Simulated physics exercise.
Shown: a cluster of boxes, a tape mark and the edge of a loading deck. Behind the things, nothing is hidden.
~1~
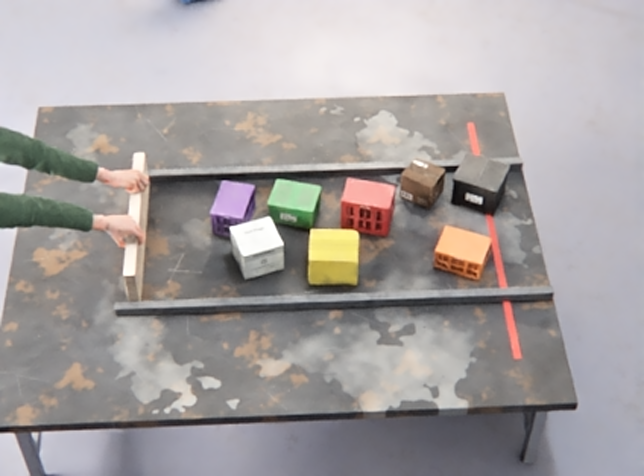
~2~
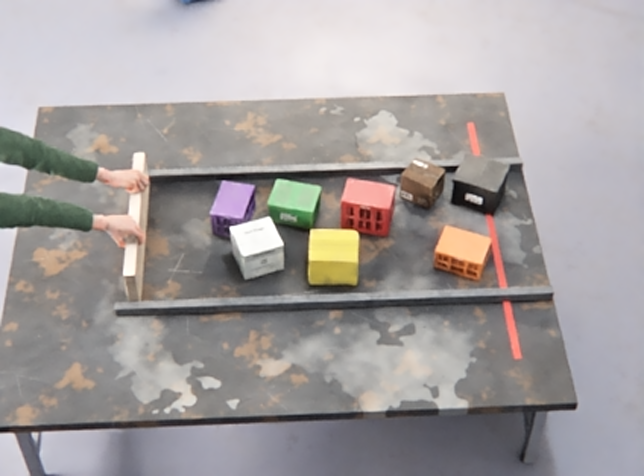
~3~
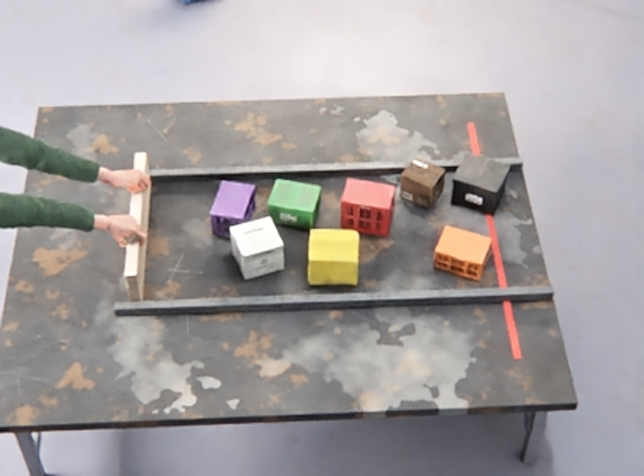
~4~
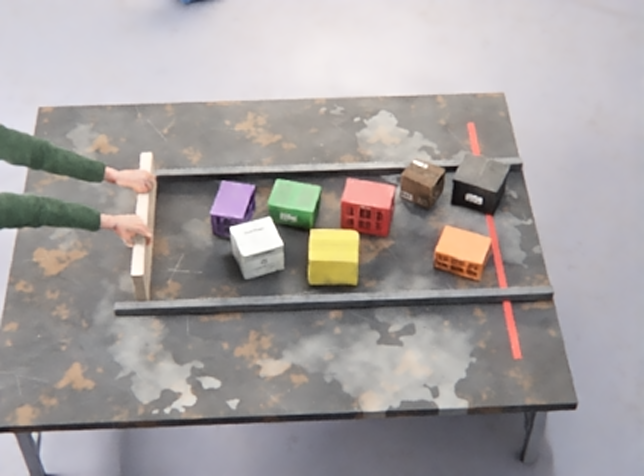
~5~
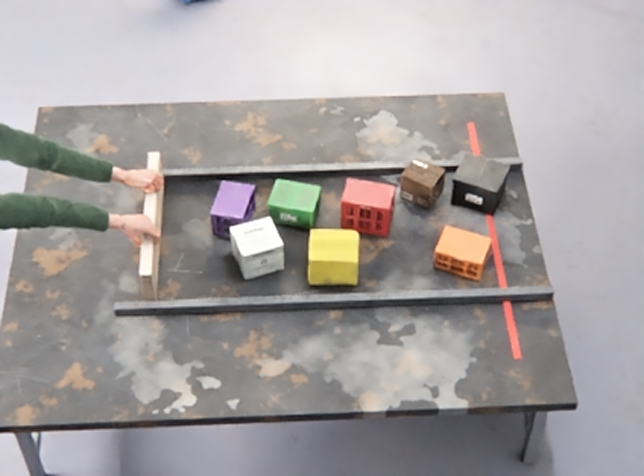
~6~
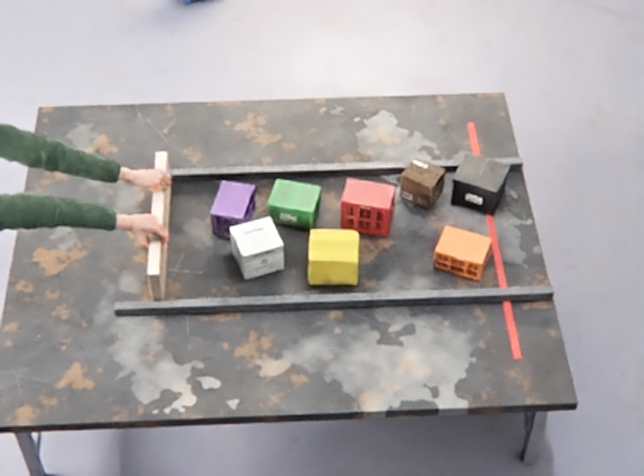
On a scuffed table, two hands in green sleeves slid a wooden plank slowly a short way right between two rails, while the colourful boxes ahead of it and near a red tape line stayed still.
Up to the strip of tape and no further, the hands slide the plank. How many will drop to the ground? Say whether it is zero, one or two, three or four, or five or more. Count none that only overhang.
It is five or more.
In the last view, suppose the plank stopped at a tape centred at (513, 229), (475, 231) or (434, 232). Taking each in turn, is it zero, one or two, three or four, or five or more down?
More than four; 5 or more; 1 or 2.
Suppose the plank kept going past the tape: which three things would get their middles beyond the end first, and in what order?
Going earliest first, it would be the black tote, after it the orange crate, and finally the brown parcel.
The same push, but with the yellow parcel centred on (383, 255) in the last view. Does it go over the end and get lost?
Lab note: From that start it is gone.
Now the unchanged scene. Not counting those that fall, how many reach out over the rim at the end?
It would come to 0.
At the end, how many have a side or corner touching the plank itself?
The number is 2.
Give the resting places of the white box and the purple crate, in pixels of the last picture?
The white box stops around (520, 244); the purple crate around (505, 199).
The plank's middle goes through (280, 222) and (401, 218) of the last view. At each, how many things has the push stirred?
That gives 5 for the first and 8 for the second.
Early on, none off yet; black tote at rest near (480, 184); orange crate at rest near (463, 253); brown parcel at rest near (423, 183).
Finally, the number that fall off is five or more; lost, green tote, yellow parcel, red crate, brown parcel, orange crate and black tote.
